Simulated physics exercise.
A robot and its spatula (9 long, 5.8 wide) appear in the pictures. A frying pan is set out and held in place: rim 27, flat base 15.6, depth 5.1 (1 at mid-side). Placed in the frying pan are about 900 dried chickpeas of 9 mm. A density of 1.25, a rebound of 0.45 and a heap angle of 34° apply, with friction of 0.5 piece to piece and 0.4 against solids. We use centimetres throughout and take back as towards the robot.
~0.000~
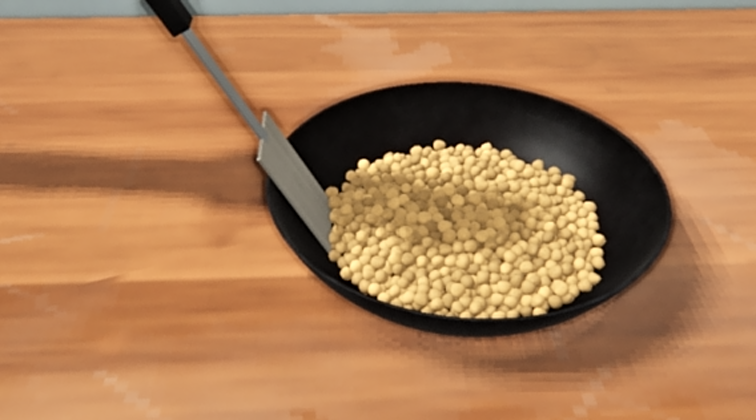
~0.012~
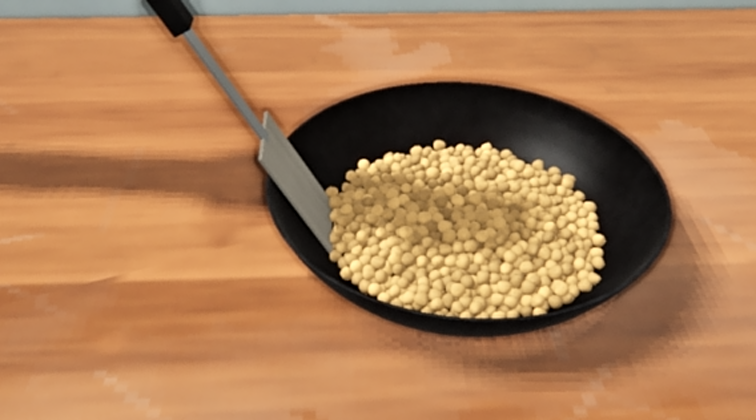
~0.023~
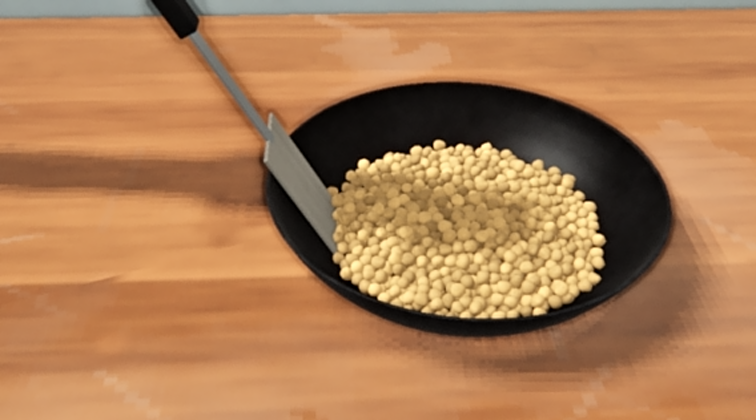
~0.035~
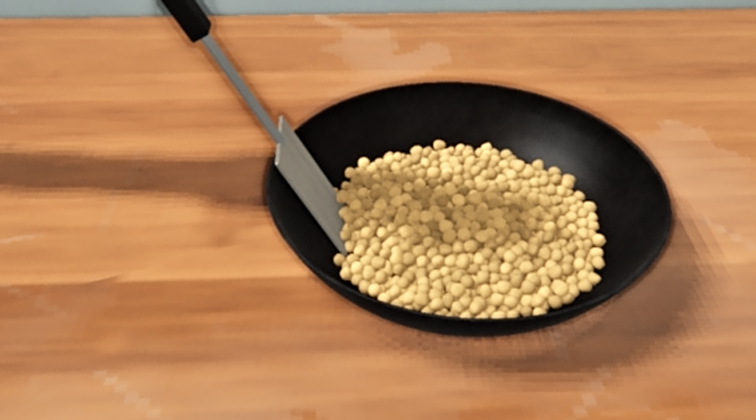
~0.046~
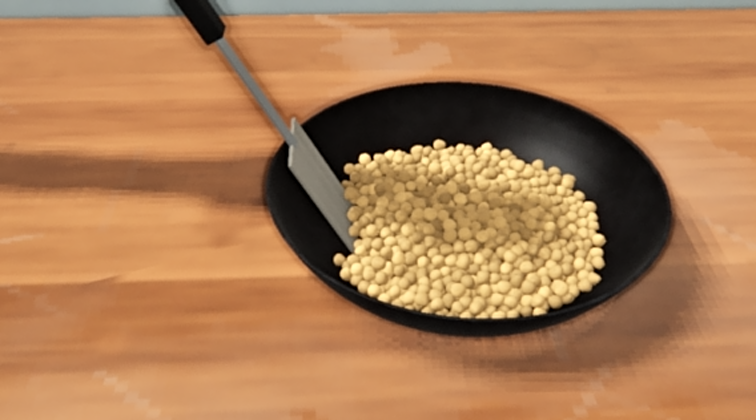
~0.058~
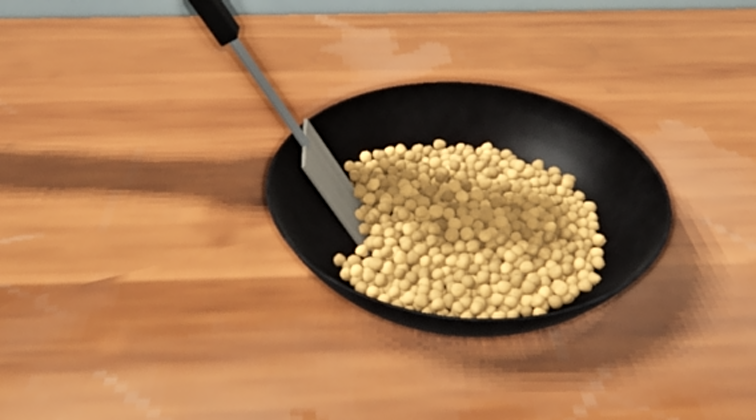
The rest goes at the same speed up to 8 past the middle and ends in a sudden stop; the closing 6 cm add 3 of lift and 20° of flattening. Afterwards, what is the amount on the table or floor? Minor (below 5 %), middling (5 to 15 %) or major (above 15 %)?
Minor.
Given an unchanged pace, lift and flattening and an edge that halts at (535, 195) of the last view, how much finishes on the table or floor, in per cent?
Some 0 per cent.
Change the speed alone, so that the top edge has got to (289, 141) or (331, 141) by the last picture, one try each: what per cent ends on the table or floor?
Estimates: About 0 %, about 10 %.
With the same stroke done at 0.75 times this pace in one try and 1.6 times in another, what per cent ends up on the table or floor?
Roughly 0 per cent on the first try and 5 per cent on the second.
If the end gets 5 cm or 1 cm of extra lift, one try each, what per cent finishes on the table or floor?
Close to 5 and 0 percent respectively.
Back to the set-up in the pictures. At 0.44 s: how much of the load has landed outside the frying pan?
Around 0 %.
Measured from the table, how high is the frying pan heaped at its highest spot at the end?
It reaches around 5.5 cm.
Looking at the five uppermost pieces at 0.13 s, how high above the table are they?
Height: Some 5 cm.
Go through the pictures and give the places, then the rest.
The spatula top edge at (262, 134), sloping 62°; upper third of the load around (460, 214), from x 330 to 600, top at y 145; 900 in the frying pan, in the first frame.
The spatula top edge at (263, 135), sloping 62°; upper third of the load around (459, 214), from x 330 to 600, top at y 145, in the second frame.
The spatula top edge at (268, 136), sloping 62°; upper third of the load around (458, 214), from x 330 to 600, top at y 145, in the third frame.
The spatula top edge at (279, 139), sloping 62°; upper third of the load around (456, 213), from x 330 to 600, top at y 145, in the fourth frame.
The spatula top edge at (291, 141), sloping 62°; upper third of the load around (448, 212), from x 335 to 600, top at y 145, in the fifth frame.
The spatula top edge at (304, 142), sloping 62°; upper third of the load around (448, 211), from x 335 to 600, top at y 145; 900 in the frying pan, in the sixth frame.
After 0.13 s, sloping 62°, highest piece 5 above the table; 900 in the frying pan.
After 0.21 s, sloping 56°, highest piece 5 above the table; 900 in the frying pan.
After 0.44 s, sloping 42°, highest piece 6 above the table; 890 in the frying pan, 8 on the table or floor, 2 on the blade or in flight.
After 1.49 s, sloping 42°, highest piece 5 above the table; 890 in the frying pan, 10 on the table or floor.
In the end, 890 in the frying pan, 10 on the table or floor. That is 1 % on the table or floor.
